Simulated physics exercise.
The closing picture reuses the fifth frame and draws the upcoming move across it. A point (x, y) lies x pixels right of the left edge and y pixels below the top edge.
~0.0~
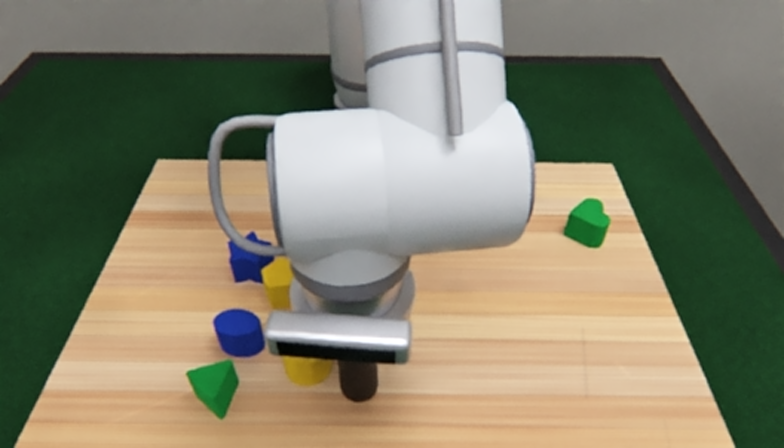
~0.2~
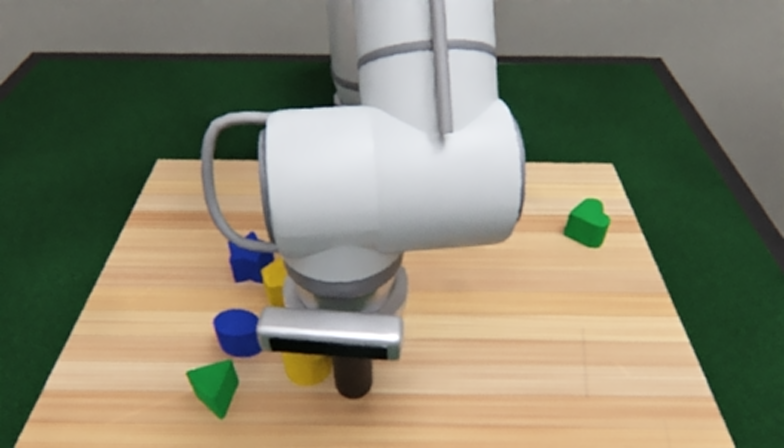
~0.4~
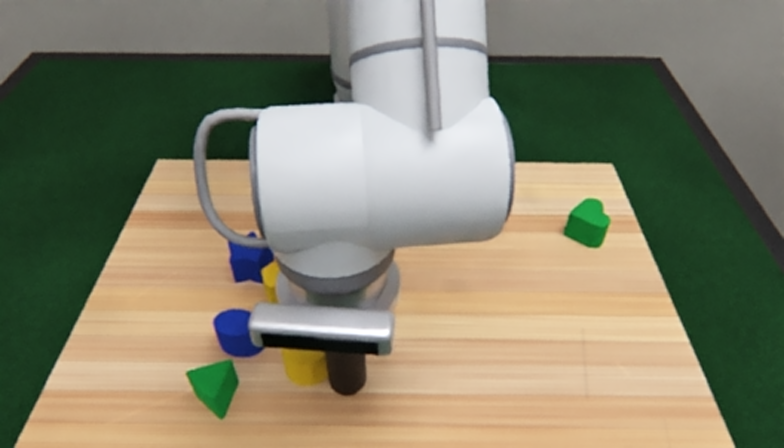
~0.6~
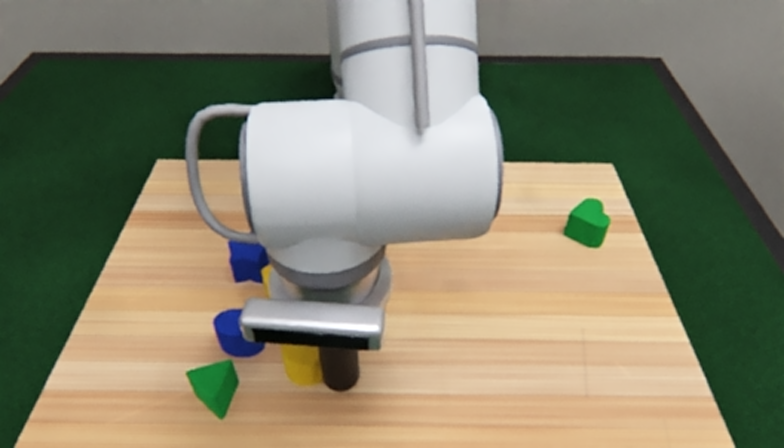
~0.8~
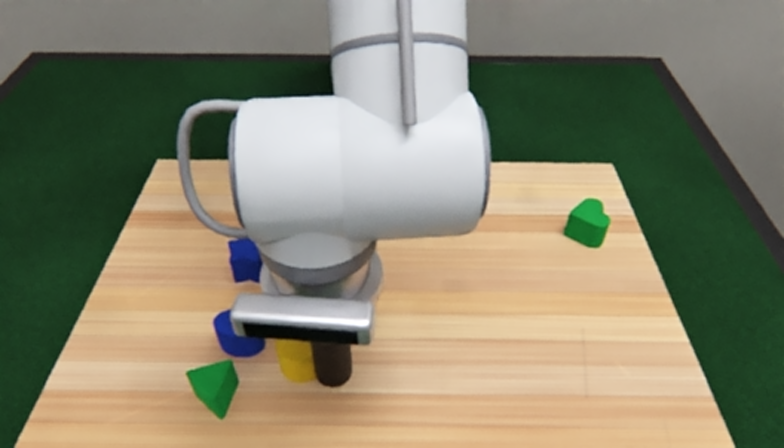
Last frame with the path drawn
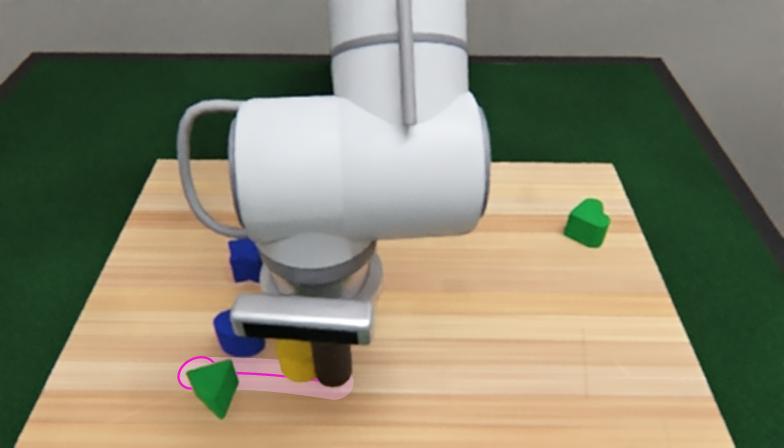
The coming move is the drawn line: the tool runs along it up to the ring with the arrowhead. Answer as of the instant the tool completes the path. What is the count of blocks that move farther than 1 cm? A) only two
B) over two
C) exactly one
Letter B.
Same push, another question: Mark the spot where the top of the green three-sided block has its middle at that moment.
It comes to (185, 383).
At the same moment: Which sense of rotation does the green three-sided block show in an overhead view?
My prediction: CCW.
Path on the board, from (335, 383) through (290, 377) and (244, 373) to (197, 373).
One third of the way, tool at (285, 365); blue oval at (227, 316), turned 30° anticlockwise; yellow circle at (270, 323).
Two thirds of the way, tool at (239, 362); green three-sided block at (201, 380), turned 20° anticlockwise; blue oval at (223, 311), turned 60° anticlockwise; yellow circle at (262, 317).
At the end, tool at (192, 361); green three-sided block at (185, 383), turned 85° anticlockwise; blue oval at (223, 311), turned 60° anticlockwise; yellow pentagonal block in place; yellow circle at (262, 317).
